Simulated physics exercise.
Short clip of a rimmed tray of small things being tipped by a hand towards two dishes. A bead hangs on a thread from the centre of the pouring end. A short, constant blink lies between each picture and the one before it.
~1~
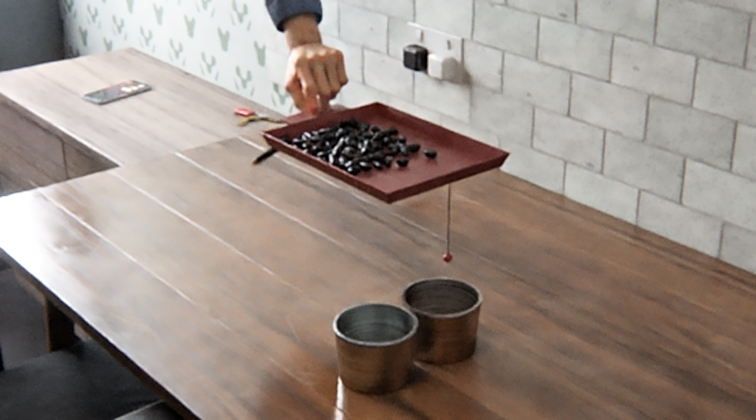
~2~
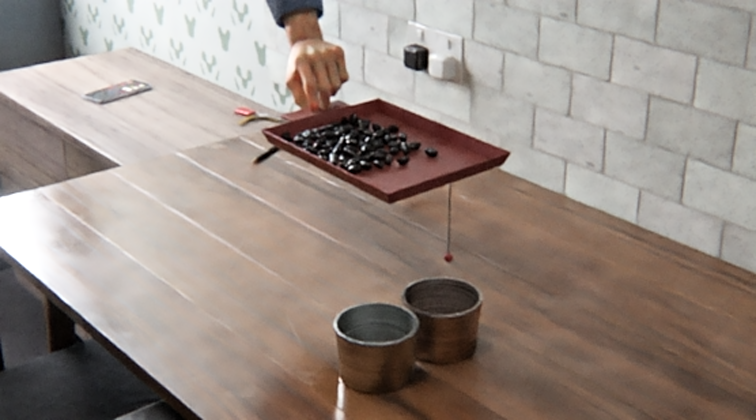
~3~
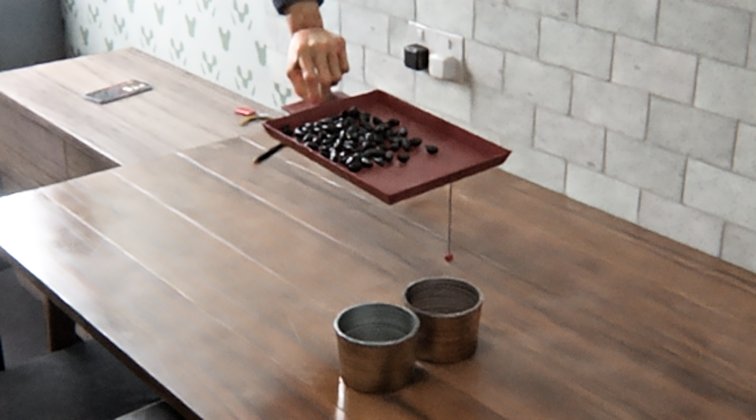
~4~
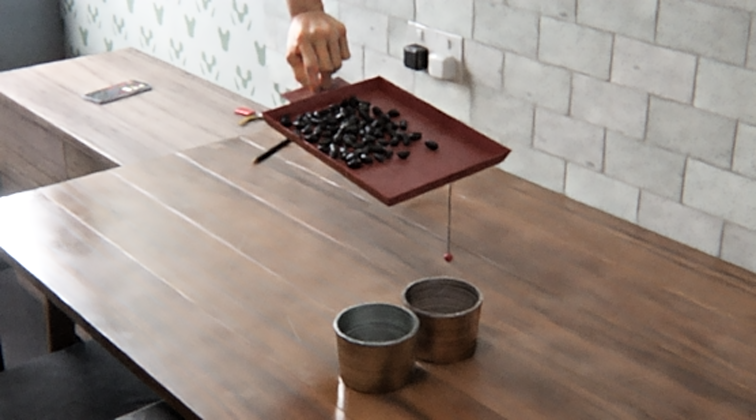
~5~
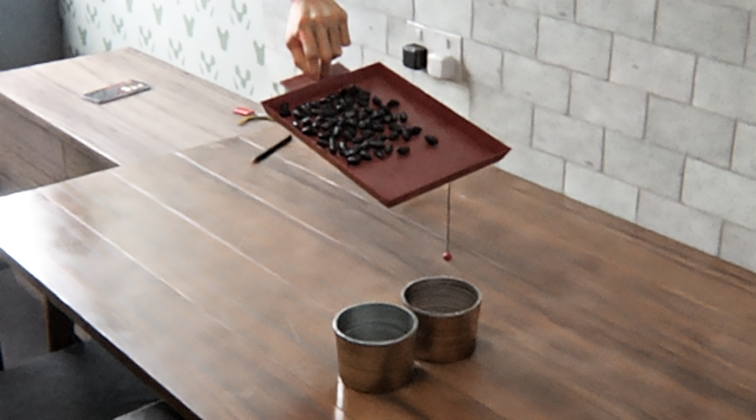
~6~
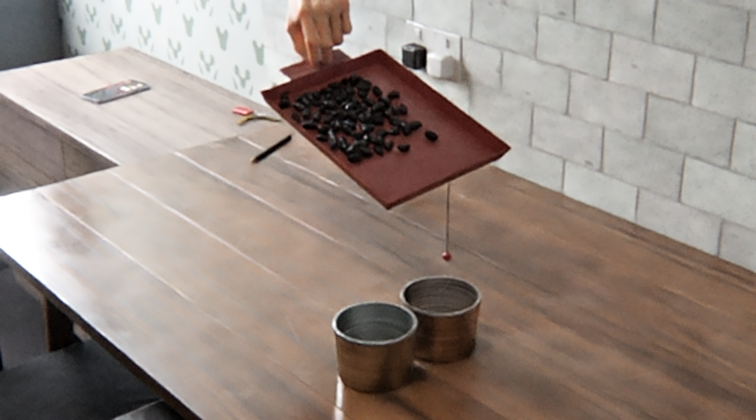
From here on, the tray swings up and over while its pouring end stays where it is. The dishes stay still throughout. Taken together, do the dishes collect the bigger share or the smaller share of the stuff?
The dishes secure over fifty percent.
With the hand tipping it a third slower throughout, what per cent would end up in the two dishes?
Something like 70 percent, give or take.
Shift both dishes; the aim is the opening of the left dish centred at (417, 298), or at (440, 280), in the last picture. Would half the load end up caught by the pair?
So that's a greater portion the first time round, a lesser portion the second.
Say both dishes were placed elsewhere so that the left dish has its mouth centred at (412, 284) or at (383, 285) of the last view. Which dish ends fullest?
The left of the pair the first time, the left of the pair the second.
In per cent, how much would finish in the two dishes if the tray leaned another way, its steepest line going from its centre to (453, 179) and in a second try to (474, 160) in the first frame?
You'd get 30 per cent the first time and 0 per cent the second time.
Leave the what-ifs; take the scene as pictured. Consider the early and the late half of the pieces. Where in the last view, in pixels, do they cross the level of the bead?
Earlier portion about (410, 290); later portion about (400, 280).
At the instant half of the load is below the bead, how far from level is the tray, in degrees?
My estimate is some 80 degrees.
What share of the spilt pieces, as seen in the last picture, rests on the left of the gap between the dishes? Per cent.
60 per cent, about.
Shortly afterwards, tray tipped steeply; near two thirds on the tray; a little in the left dish; a little in the right dish; near a quarter in the air.
Next, tray tipped right over; only a few on the tray; near a quarter in the left dish; near a third in the right dish; near a quarter outside both; a little in the air.
Some moments later, tray tipped past a quarter turn; near a third in the left dish; near half in the right dish; near a quarter outside both; only a few in the air.
In the end, tray tipped past a quarter turn; near a third in the left dish; near half in the right dish; near a quarter outside both; only a few in the air.
